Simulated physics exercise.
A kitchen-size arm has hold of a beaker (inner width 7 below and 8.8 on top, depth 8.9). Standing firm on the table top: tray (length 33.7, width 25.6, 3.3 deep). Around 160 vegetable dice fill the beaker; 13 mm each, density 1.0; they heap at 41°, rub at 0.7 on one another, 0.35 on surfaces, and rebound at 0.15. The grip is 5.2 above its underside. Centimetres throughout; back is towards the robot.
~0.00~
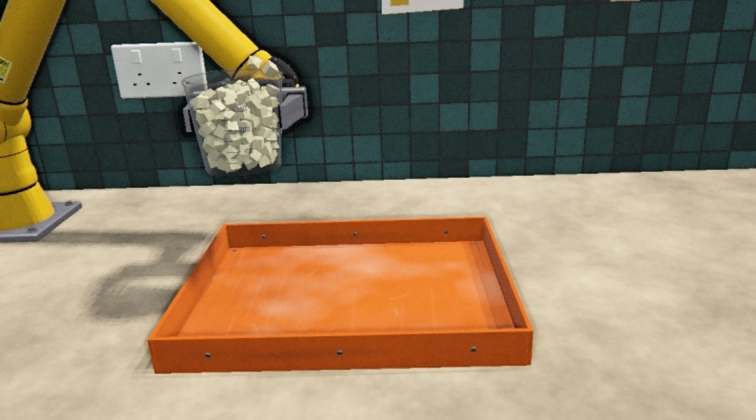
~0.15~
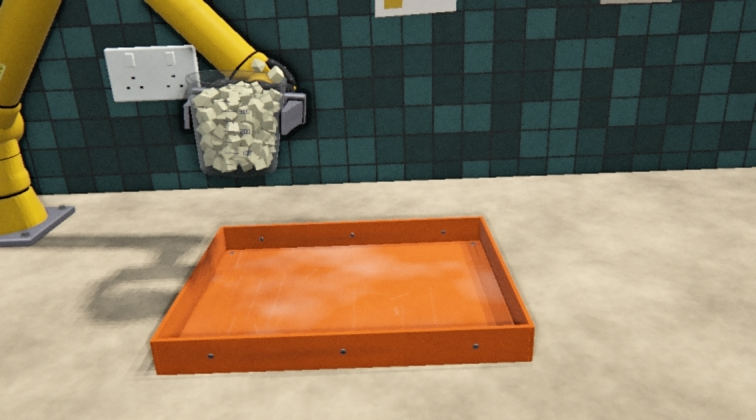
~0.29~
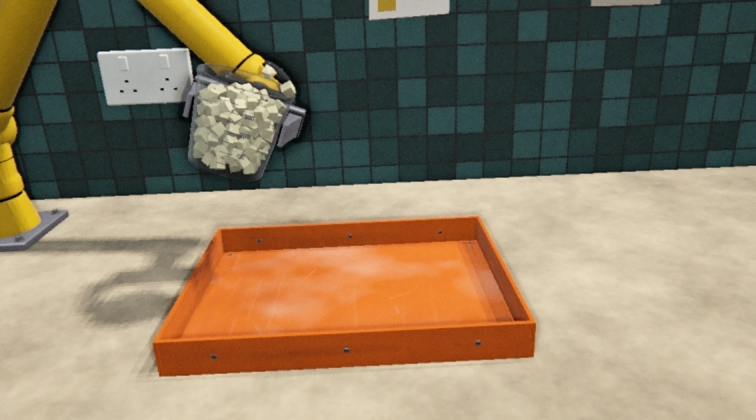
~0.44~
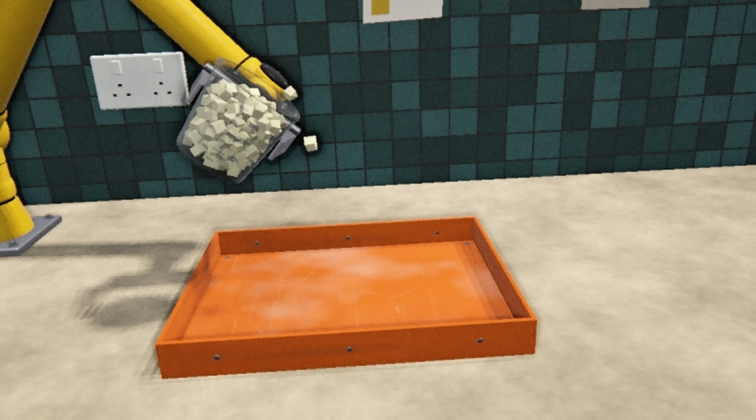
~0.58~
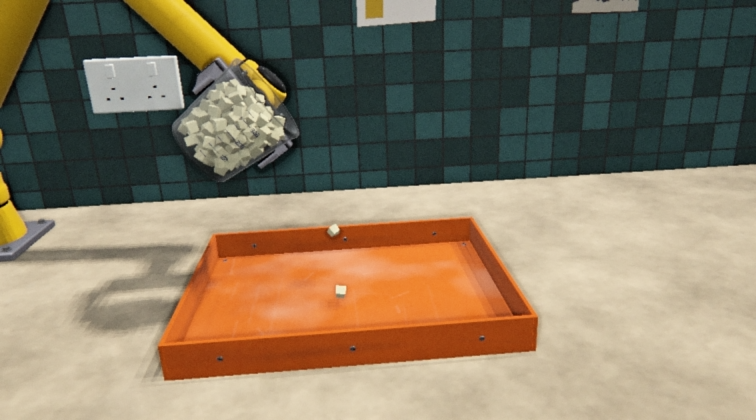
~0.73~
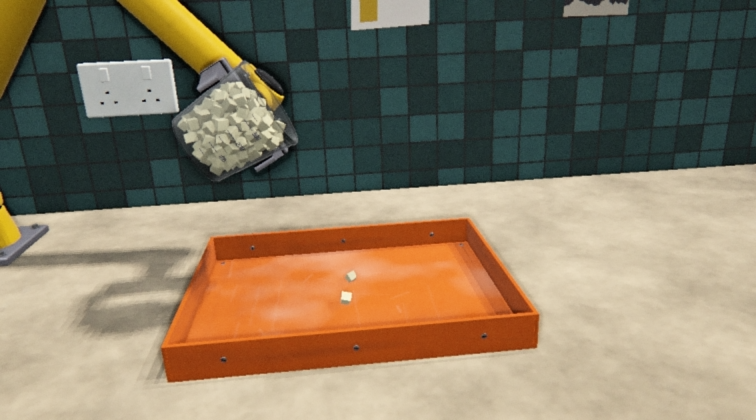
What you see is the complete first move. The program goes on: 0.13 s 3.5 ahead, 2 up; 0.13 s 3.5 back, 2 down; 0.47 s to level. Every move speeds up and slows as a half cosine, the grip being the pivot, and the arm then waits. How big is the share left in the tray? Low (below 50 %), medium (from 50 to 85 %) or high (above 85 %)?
Answer: Low; below 50 % of the vegetable dice finish in the tray.
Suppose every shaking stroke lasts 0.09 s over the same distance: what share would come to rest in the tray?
In that case some 60 per cent.
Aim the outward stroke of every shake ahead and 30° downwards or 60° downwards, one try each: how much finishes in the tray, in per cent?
Some 10 and 0 per cent.
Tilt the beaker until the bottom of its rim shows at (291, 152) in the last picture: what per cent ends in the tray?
Some 50 per cent.
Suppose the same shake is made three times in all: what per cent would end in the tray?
It would be near 45 per cent.
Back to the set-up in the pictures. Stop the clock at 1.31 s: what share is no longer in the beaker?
Near 20 per cent so far.
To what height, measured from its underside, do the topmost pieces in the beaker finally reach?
Some 8.5 cm.
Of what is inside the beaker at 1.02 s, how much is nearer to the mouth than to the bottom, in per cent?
About 50 per cent.
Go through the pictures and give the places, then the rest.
In the first frame, beaker middle at (239, 124), level; upper third of the load around (241, 100), from x 200 to 270, top at y 65; 162 in the beaker.
In the second frame, beaker middle at (238, 125), tilted 6° forward; upper third of the load around (240, 101), from x 200 to 275, top at y 65.
In the third frame, beaker middle at (236, 126), tilted 21° forward; upper third of the load around (239, 104), from x 200 to 290, top at y 75.
In the fourth frame, beaker middle at (234, 126), tilted 40° forward; upper third of the load around (234, 106), from x 190 to 310, top at y 85; 161 in the beaker, 1 in flight or on a rim.
In the fifth frame, beaker middle at (233, 126), tilted 55° forward; upper third of the load around (233, 108), from x 185 to 340, top at y 85; 160 in the beaker, 2 in the tray.
In the sixth frame, beaker middle at (233, 127), tilted 61° forward; upper third of the load around (233, 108), from x 185 to 350, top at y 90; 160 in the beaker, 2 in the tray.
By 1.02 s, tilted 60° forward, highest piece 22 above the table; 135 in the beaker, 2 in the tray, 25 in flight or on a rim.
By 1.31 s, tilted 13° forward, highest piece 24 above the table; 127 in the beaker, 35 in the tray.
By 1.66 s, level, highest piece 23 above the table; 127 in the beaker, 35 in the tray.
By 2.71 s, level, highest piece 23 above the table; 127 in the beaker, 35 in the tray.
Final count, 127 in the beaker, 35 in the tray. That is 22 % in the tray.
